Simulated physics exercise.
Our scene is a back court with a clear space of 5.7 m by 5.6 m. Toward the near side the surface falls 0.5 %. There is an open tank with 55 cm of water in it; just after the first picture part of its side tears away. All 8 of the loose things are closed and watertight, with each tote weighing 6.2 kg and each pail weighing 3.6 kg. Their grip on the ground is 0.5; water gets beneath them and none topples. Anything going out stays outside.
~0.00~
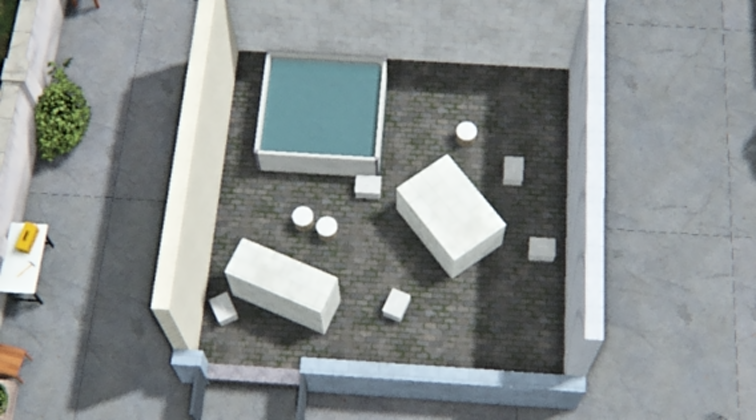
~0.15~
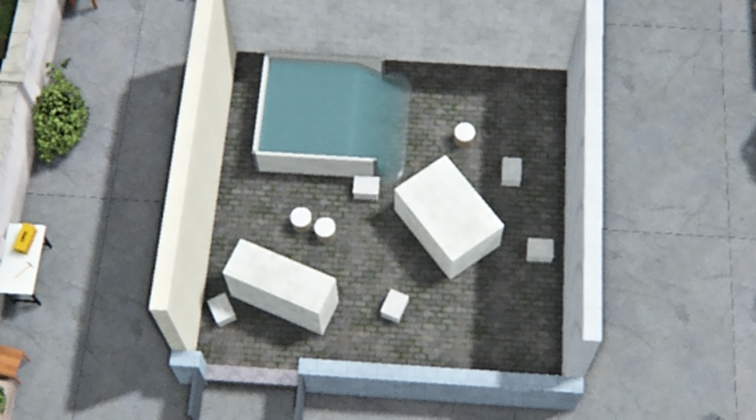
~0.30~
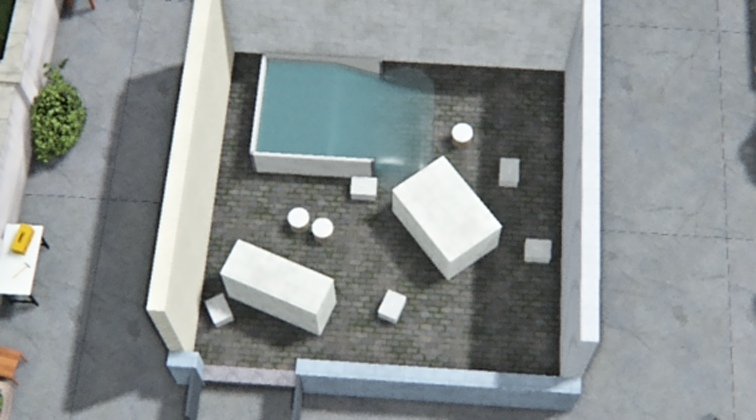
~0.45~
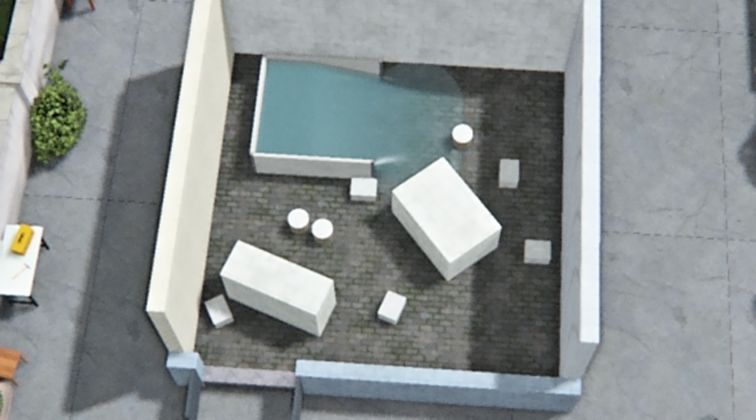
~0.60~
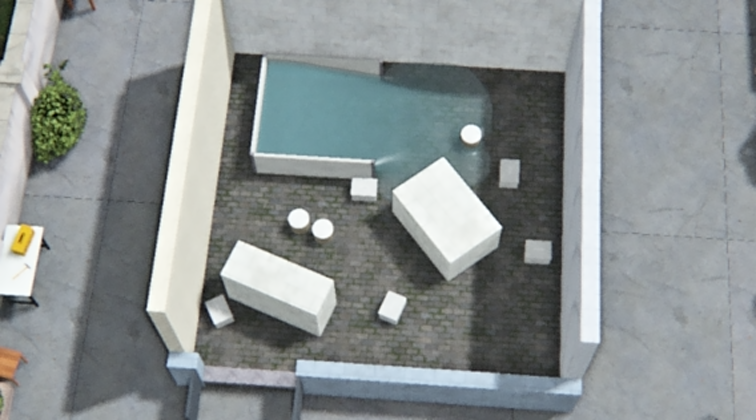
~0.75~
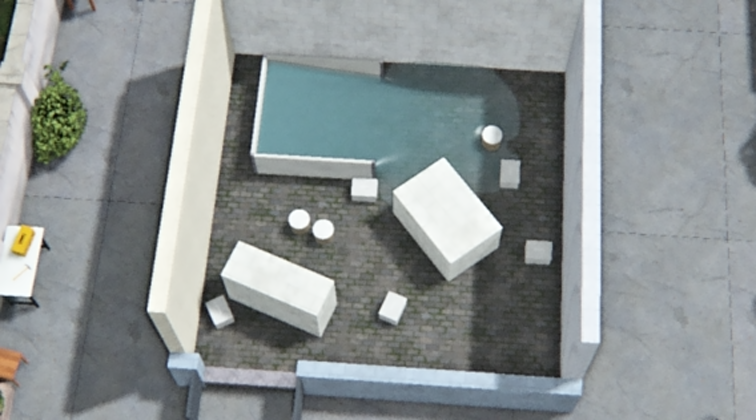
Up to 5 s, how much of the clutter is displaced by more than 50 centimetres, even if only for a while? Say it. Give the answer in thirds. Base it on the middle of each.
One to two thirds.
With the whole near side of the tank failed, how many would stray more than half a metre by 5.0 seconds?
Result: 6 of them.
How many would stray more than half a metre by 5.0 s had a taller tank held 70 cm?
The count would be 5.
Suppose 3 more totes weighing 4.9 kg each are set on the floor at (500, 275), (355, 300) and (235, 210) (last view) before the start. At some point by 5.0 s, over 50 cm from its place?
In order: Beyond it, within it, within it.
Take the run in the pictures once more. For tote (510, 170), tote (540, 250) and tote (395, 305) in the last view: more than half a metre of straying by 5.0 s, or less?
In order: Farther, farther and not as far.
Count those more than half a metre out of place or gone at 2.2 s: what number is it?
At that moment it comes to 2.
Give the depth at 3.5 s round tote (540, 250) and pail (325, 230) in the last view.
First roughly 4 cm, second roughly 3 cm.
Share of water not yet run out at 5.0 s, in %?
Remaining: Approx. 100 per cent.
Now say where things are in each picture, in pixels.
The first picture shows a pail at (467, 131), on the bottom; a tote at (514, 168), on the bottom; 3.4 m2 under water; 0 of 8 have shifted.
The second picture shows a pail at (465, 132) rests on the ground; a tote at (512, 169), on the bottom; 4.3 m2 under water; 0 of 8 have shifted.
The third picture shows a pail at (462, 132) rests on the ground; a tote at (510, 170) rests on the ground; water covers 5.4 m2; 0 of 8 have shifted.
The fourth picture shows a pail at (463, 133) rests on the ground; a tote at (509, 171), on the bottom; 6.6 m2 under water; 0 of 8 have shifted.
The fifth picture shows a pail at (471, 134), on the bottom, 14 cm from its start; a tote at (510, 171), on the bottom; water covers 7.6 m2; 1 of 8 have shifted.
The sixth picture shows a pail at (492, 135), on the bottom, 48 cm from its start; a tote at (510, 171) rests on the ground; water covers 8.6 m2; 1 of 8 have shifted.
After 1.1 s 1 of 8 are over 50 cm from their spots; 0 afloat.
After 2.2 s 2 of 8 are over 50 cm from their spots; 2 afloat.
After 3.5 s 3 of 8 are over 50 cm from their spots; 2 afloat.
After 5.0 s 3 of 8 are over 50 cm from their spots, and 3 have been at some point; 2 afloat.
